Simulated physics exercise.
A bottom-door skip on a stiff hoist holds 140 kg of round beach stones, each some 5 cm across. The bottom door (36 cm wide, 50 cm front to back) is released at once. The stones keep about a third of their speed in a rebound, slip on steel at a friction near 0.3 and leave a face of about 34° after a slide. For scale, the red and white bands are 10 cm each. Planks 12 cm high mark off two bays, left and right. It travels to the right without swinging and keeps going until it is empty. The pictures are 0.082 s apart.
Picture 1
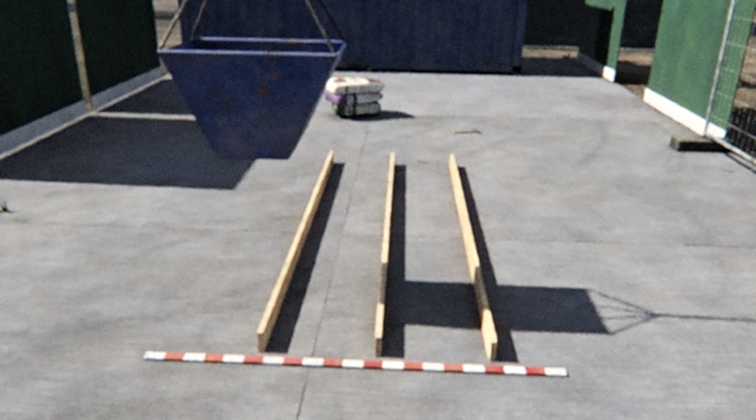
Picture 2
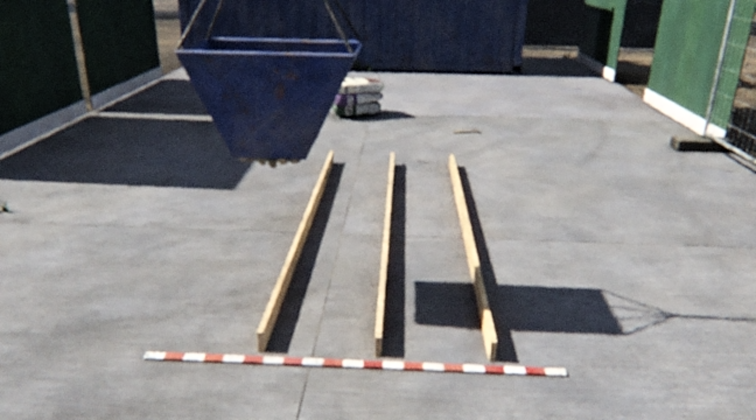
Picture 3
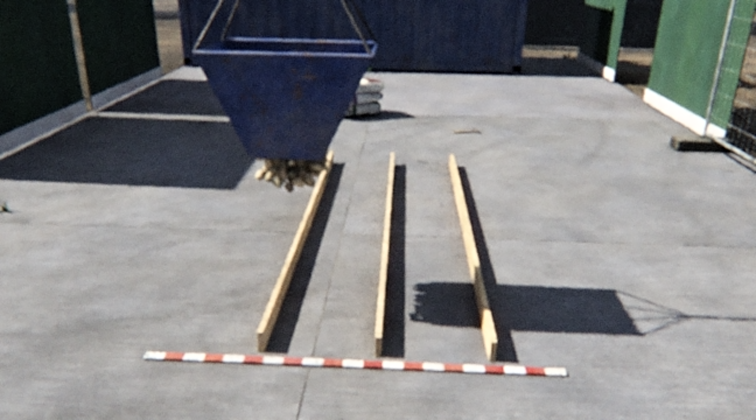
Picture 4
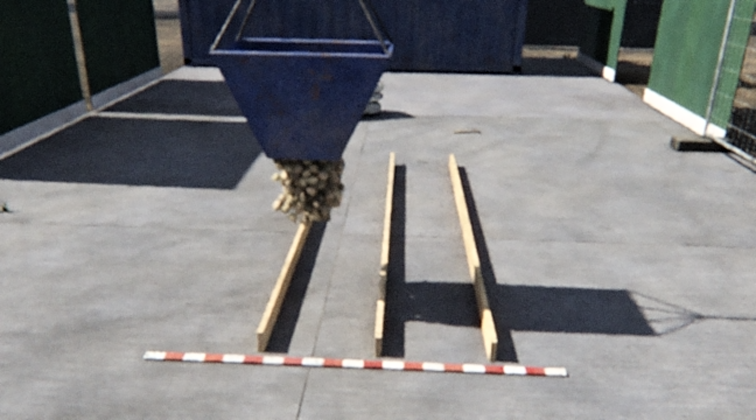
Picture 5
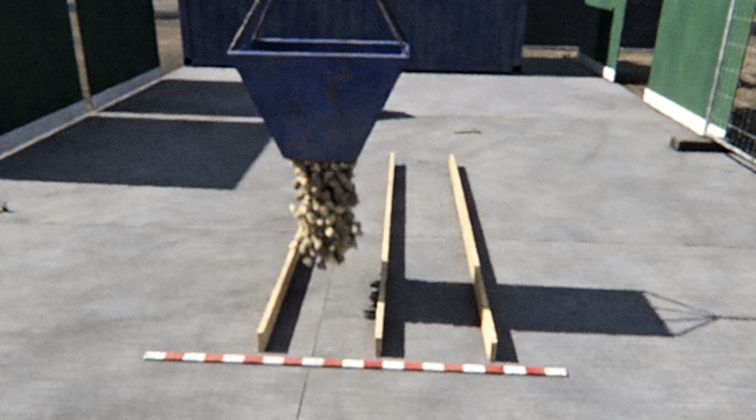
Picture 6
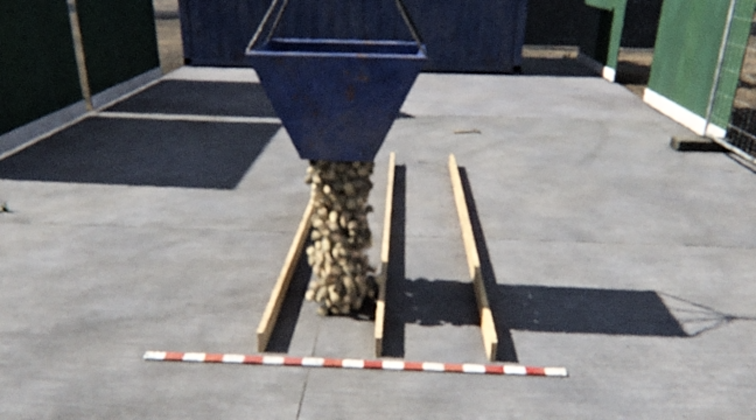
Blue hopper hanging above three wooden boards on concrete, moving right while pale stones pour from its bottom in a lengthening stream.
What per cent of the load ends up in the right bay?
Close to 41 in a hundred.
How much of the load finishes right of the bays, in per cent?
Some 0 per cent of the load.
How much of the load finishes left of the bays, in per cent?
Near 0 in a hundred.
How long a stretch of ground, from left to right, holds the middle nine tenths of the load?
Roughly 100 cm.
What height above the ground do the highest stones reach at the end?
Some 16 cm high.
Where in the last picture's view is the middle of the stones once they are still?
Their middle is at about (370, 292).
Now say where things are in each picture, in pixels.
The outlet is at (253, 149); nothing has dropped yet, in the first frame.
The outlet is at (269, 149); 6 % is out, in the second frame.
The outlet is at (286, 149); 20 % is out, the lowest stones still above the boards at (298, 180), 76 cm up, in the third frame.
The outlet is at (303, 150); 38 % is out, the lowest stones still above the boards at (314, 214), 56 cm up, in the fourth frame.
The outlet is at (320, 150); 58 % is out, the lowest stones still above the boards at (330, 257), 30 cm up, in the fifth frame.
The outlet is at (337, 151); 78 % is out, the lowest stones still above the boards at (346, 268), 16 cm up, in the sixth frame.
Then, 0.3 s after the last picture, 0 % in the bottom-door skip, 59 % falling or lying in the left bay, 41 % falling or lying in the right bay; the stones farthest right are at (451, 291).
Then, 0.7 s after the last picture, 0 % in the bottom-door skip, 58 % falling or lying in the left bay, 41 % falling or lying in the right bay, 1 % falling or lying right of the bays; the stones farthest right are at (497, 283).
Then, 1.3 s after the last picture, 0 % in the bottom-door skip, 58 % falling or lying in the left bay, 41 % falling or lying in the right bay, 1 % falling or lying right of the bays; the stones farthest right are at (512, 291).
Then, 2.2 s after the last picture, 0 % in the bottom-door skip, 58 % falling or lying in the left bay, 41 % falling or lying in the right bay, 1 % falling or lying right of the bays; the stones farthest right are at (512, 291).
Then, 4.1 s after the last picture, 0 % in the bottom-door skip, 58 % in the left bay, 41 % in the right bay, 1 % right of the bays; the stones farthest right are at (512, 291).
